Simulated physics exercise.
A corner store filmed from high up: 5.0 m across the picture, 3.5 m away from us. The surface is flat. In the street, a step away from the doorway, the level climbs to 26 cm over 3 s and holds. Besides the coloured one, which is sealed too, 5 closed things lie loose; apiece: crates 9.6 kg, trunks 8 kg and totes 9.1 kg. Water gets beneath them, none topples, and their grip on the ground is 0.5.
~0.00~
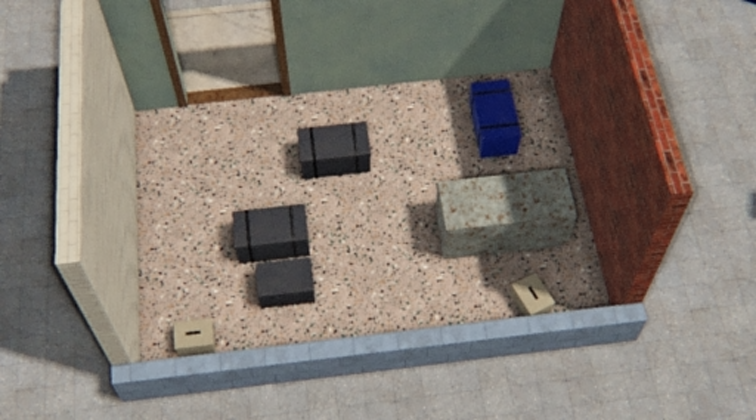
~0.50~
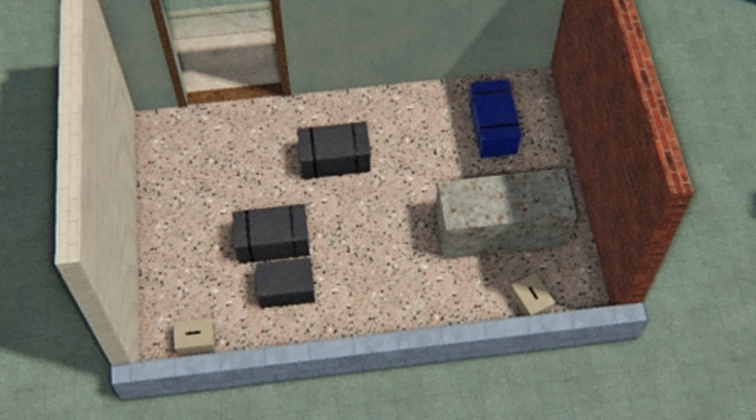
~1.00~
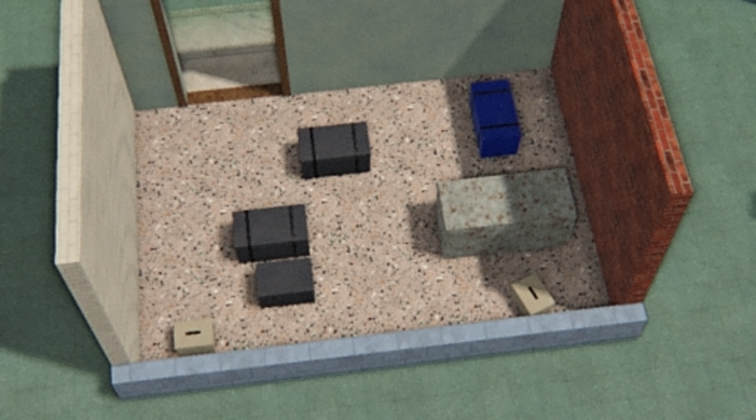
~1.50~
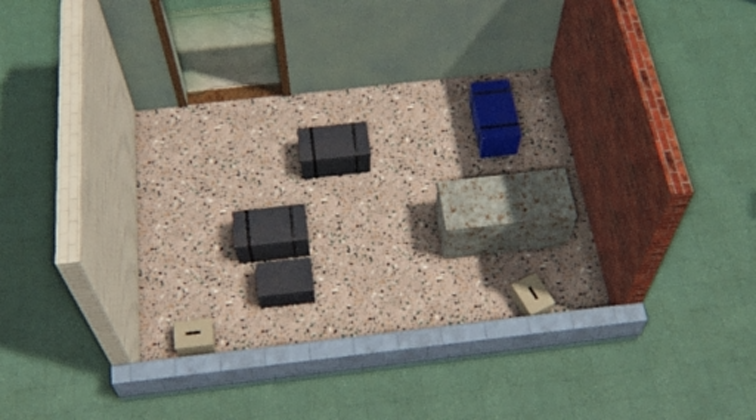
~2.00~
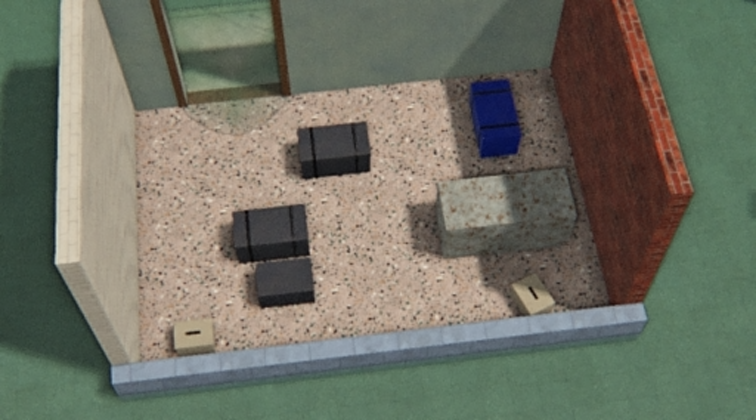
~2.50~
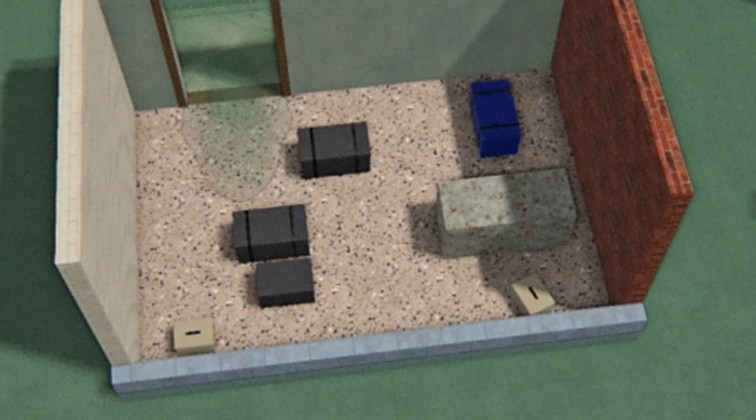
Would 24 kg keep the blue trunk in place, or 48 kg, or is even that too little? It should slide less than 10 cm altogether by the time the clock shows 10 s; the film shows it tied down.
I expect that the smaller load will do.
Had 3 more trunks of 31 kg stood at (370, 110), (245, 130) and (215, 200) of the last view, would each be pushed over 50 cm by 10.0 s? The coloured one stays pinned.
In turn: Less, more, more.
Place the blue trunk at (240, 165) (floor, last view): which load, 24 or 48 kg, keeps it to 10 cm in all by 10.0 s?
Neither is enough.
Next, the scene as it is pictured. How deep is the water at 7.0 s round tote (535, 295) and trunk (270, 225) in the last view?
About 6 and 12 cm.
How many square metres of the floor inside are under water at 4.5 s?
Some 10.5 m2.
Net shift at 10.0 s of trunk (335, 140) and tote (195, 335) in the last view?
In turn: 140 cm, 350 cm.
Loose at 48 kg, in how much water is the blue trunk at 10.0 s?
About 5 cm.
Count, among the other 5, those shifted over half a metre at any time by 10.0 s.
That makes 5.
After 3.5 s the blue trunk would be 0 cm from its start with 24 kg and 0 cm from its start with 48 kg; 0 cm of water round it then.
After 4.5 s the blue trunk would be 0 cm from its start with 24 kg and 0 cm from its start with 48 kg; 0 cm of water round it then.
After 7.0 s the blue trunk would be 0 cm from its start with 24 kg and 0 cm from its start with 48 kg; 1 cm of water round it then.
After 10.0 s the blue trunk would be 0 cm from its start with 24 kg and 0 cm from its start with 48 kg; 5 cm of water round it then.
